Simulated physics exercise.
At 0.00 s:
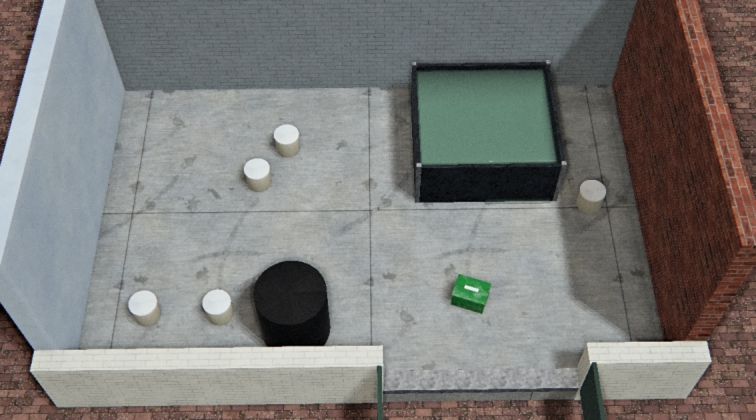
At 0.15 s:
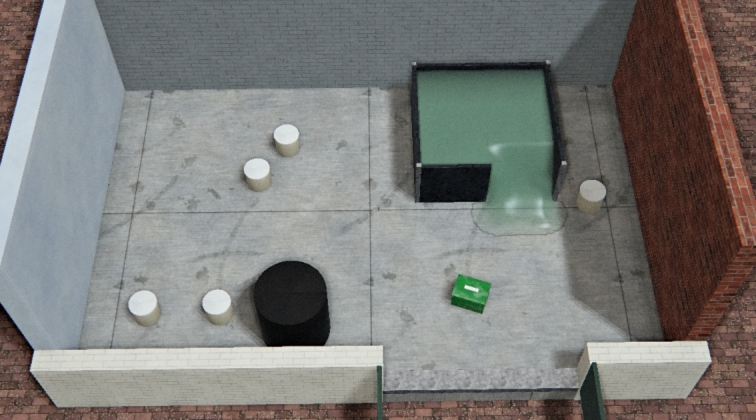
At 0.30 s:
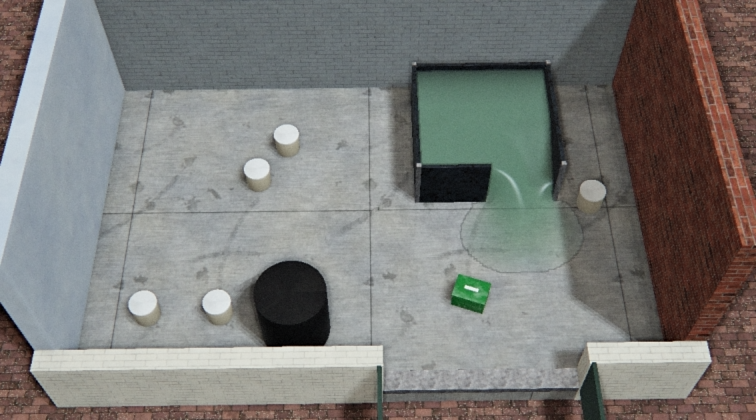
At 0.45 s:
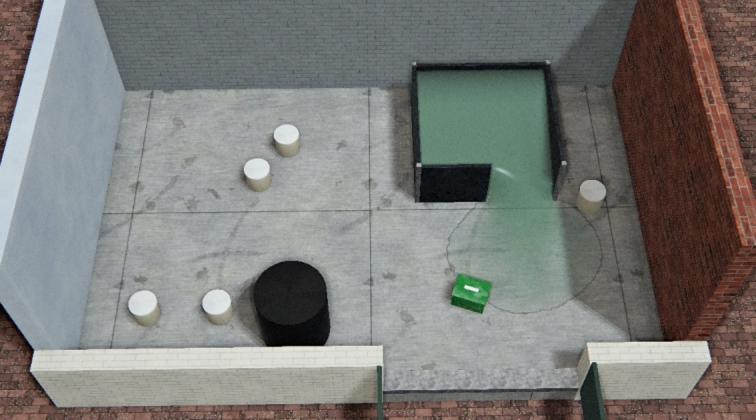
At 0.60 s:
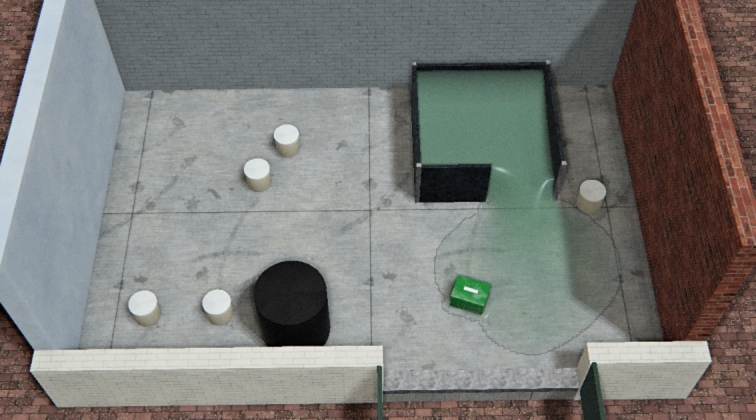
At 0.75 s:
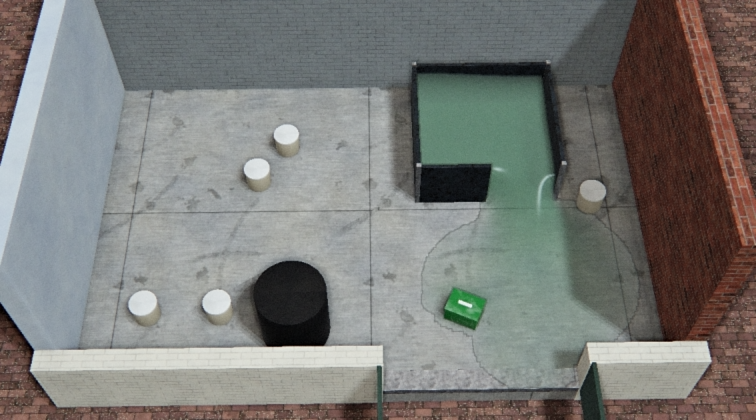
Water pours from the dark-walled tank at the upper right once part of its front wall opens, spreading over the concrete in a widening rounded sheet. It surrounds the small green box, which then shifts slightly toward the front, while the black cylinder and five pale ones stay still.
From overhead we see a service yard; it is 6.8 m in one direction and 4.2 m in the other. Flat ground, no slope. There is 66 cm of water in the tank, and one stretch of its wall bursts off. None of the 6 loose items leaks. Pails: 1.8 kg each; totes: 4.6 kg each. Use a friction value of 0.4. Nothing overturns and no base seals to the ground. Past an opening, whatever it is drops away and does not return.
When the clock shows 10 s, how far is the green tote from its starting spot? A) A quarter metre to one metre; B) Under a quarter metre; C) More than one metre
More than one metre (C).
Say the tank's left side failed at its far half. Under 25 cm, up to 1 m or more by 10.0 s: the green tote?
Note: Green tote essentially stationary.
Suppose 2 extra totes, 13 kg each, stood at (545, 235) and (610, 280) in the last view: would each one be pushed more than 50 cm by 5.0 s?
Well, the first is higher and the second higher.
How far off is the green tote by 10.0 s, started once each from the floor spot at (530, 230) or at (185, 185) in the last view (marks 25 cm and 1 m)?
First it is swept away, then it remains in place.
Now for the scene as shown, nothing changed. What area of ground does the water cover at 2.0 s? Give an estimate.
Somewhere around 10.0 m2, roughly.
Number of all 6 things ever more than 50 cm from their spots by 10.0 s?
2.
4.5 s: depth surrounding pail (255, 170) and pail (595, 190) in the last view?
About 0 and 3 cm.
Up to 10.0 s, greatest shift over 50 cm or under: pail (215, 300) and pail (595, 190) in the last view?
Taking them in order: Fell shy and exceeded.
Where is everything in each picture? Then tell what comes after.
In the first picture, the green tote at (472, 289), on the bottom; 2.7 m2 under water; 0 of 6 have shifted.
In the second picture, the green tote at (472, 289) rests on the ground; water covers 3.3 m2; 0 of 6 have shifted.
In the third picture, the green tote at (472, 289) rests on the ground; 4.0 m2 under water; 0 of 6 have shifted.
In the fourth picture, the green tote at (472, 289) rests on the ground; water covers 5.0 m2; 0 of 6 have shifted.
In the fifth picture, the green tote at (471, 290) rests on the ground; water covers 6.2 m2; 0 of 6 have shifted.
In the sixth picture, the green tote at (465, 304) rests on the ground, 22 cm from its start; 7.4 m2 under water; 1 of 6 have shifted.
After 2.0 s the green tote has gone out; 1 of 6 are out; 0 afloat.
After 4.5 s the green tote has gone out; 1 of 6 are out; 1 afloat.
After 7.0 s the green tote has gone out; 1 of 6 are out; 1 afloat.
After 10.0 s the green tote has gone out; 1 of 6 are out; 1 afloat.
